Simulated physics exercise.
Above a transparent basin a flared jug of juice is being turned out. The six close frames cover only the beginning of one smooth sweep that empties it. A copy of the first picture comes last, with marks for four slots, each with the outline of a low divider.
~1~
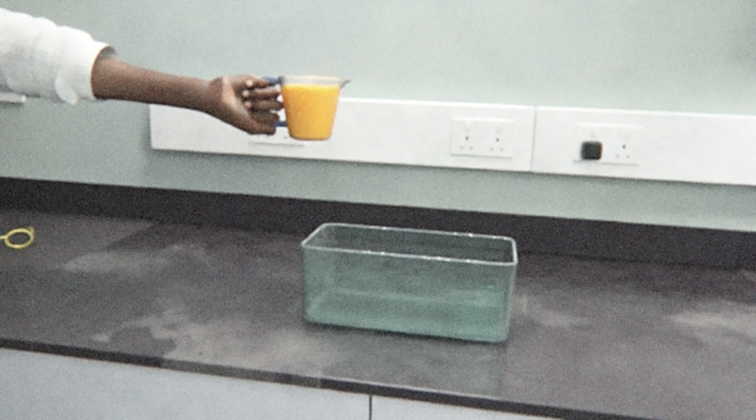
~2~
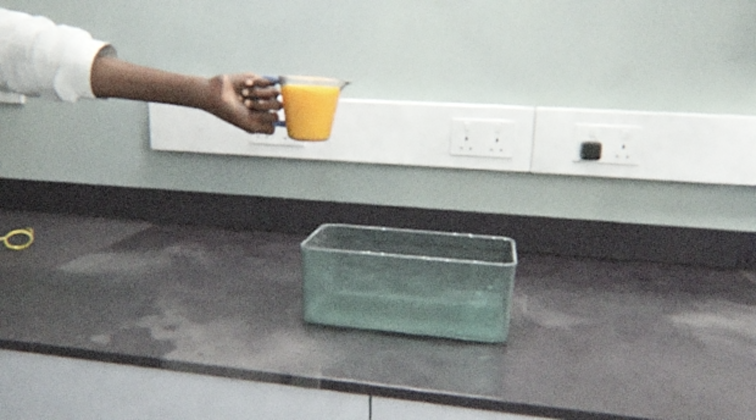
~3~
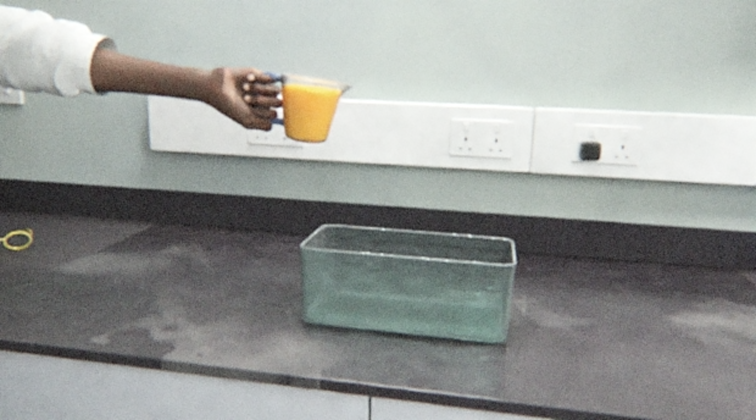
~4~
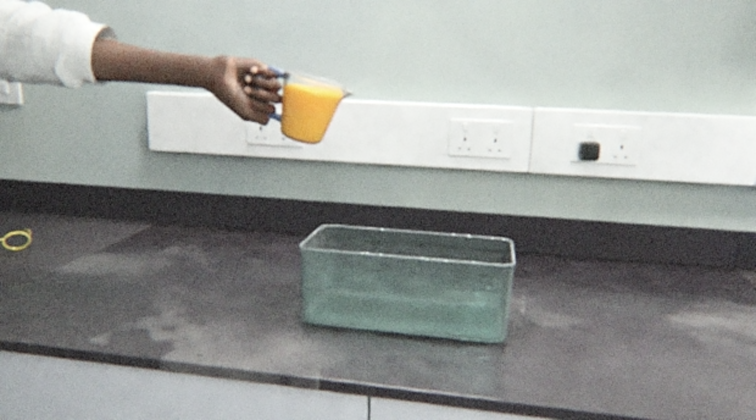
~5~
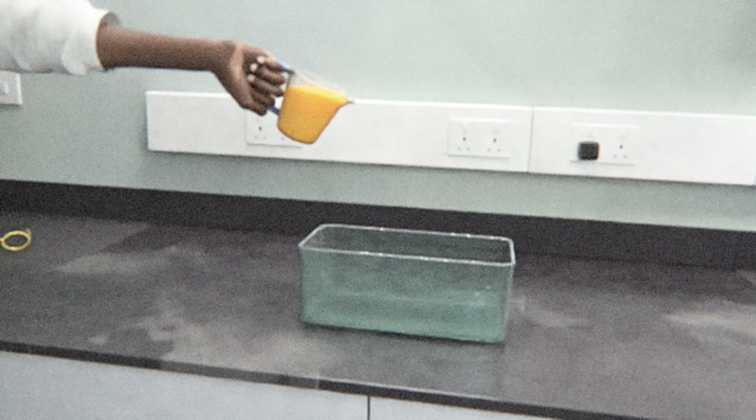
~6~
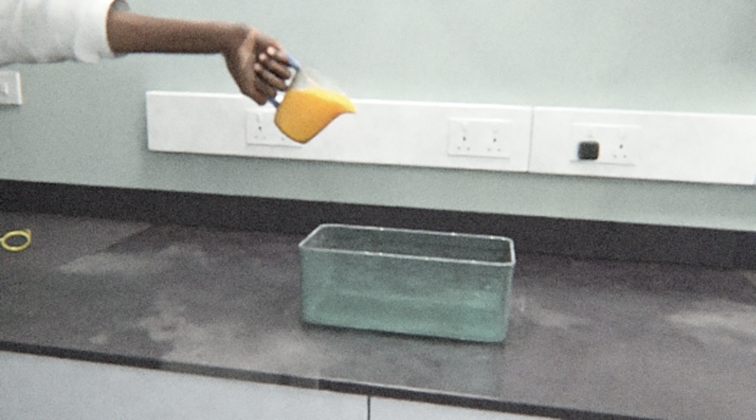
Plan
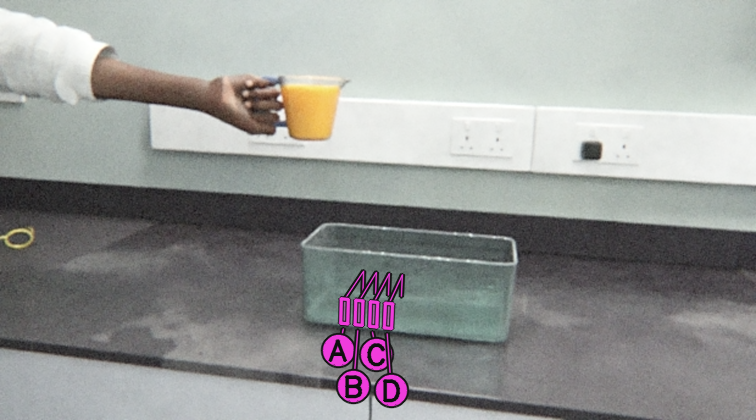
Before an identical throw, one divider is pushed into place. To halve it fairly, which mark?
C is best.
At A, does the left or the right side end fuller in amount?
The right side.
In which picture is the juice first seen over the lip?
In picture 6.
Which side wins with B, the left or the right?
The right side.
On the marked copy, A at (343, 328); B at (357, 330); C at (372, 331); D at (387, 333).
With A, about 7 % ends left of the wall and 89 % right of it; 4 % is lost outside.
With B, about 11 % ends left of the wall and 87 % right of it; 3 % is lost outside.
With C, about 48 % ends left of the wall and 49 % right of it; 3 % is lost outside.
With D, about 75 % ends left of the wall and 19 % right of it; 6 % is lost outside.
